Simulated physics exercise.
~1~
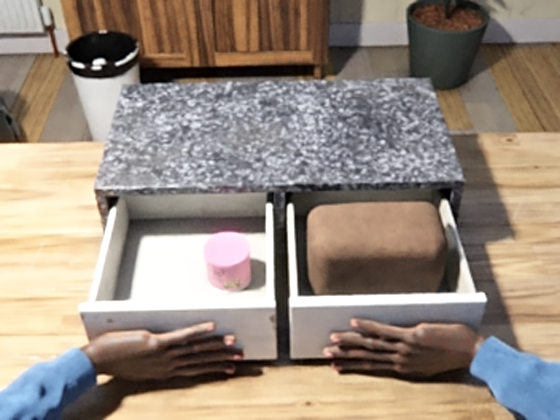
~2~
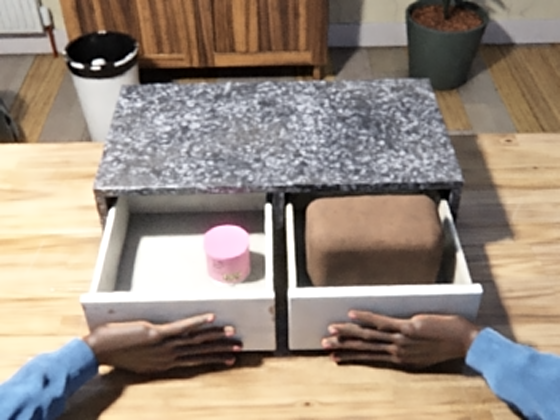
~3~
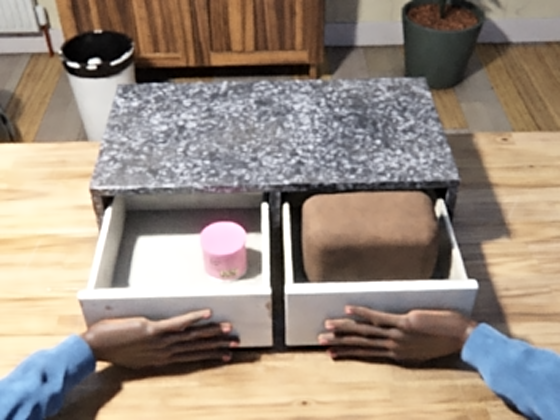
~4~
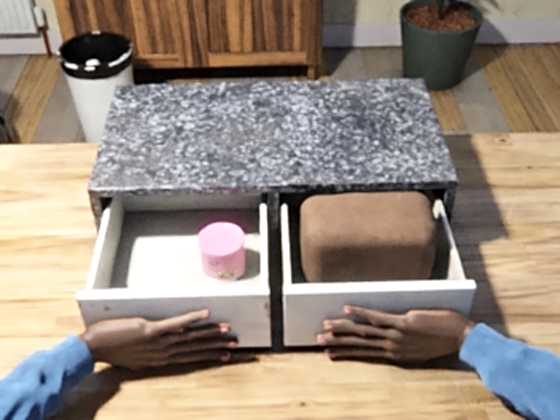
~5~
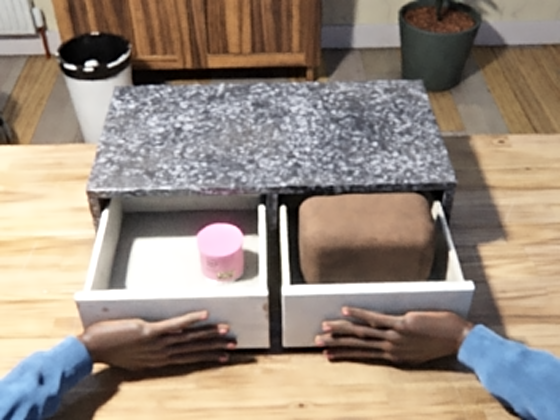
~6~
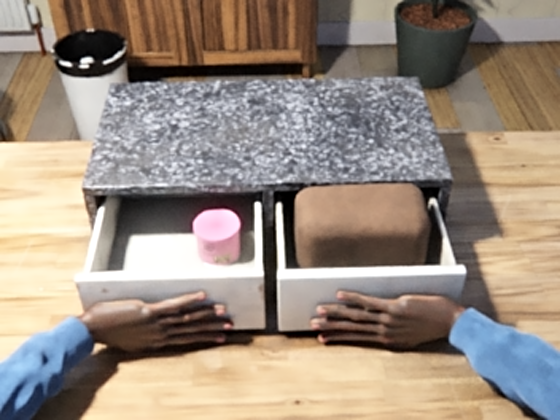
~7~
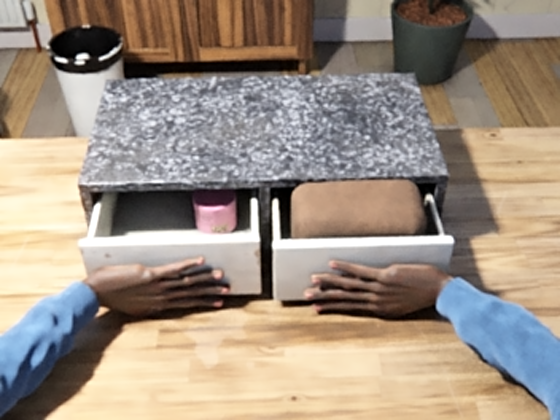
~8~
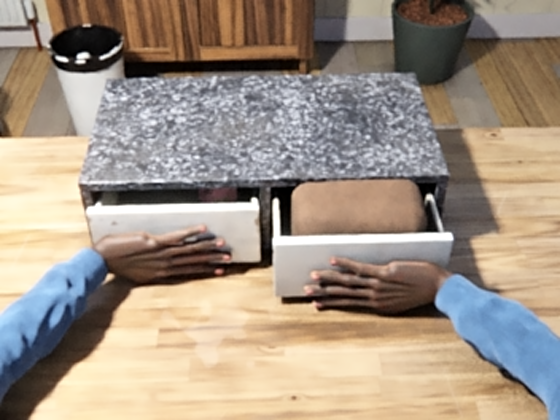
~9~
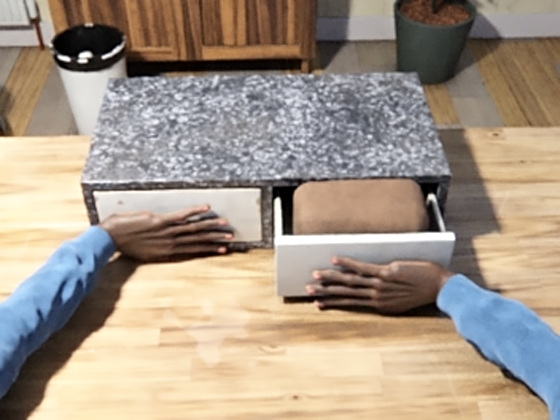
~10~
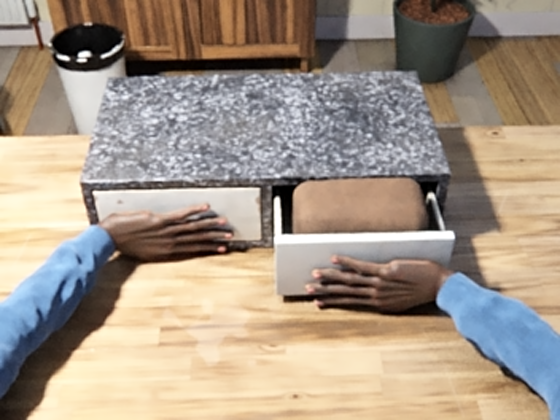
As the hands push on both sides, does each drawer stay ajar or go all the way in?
The right drawer, with the brown loaf in it, stays ajar. The left drawer, with the pink pot in it, shuts flush.
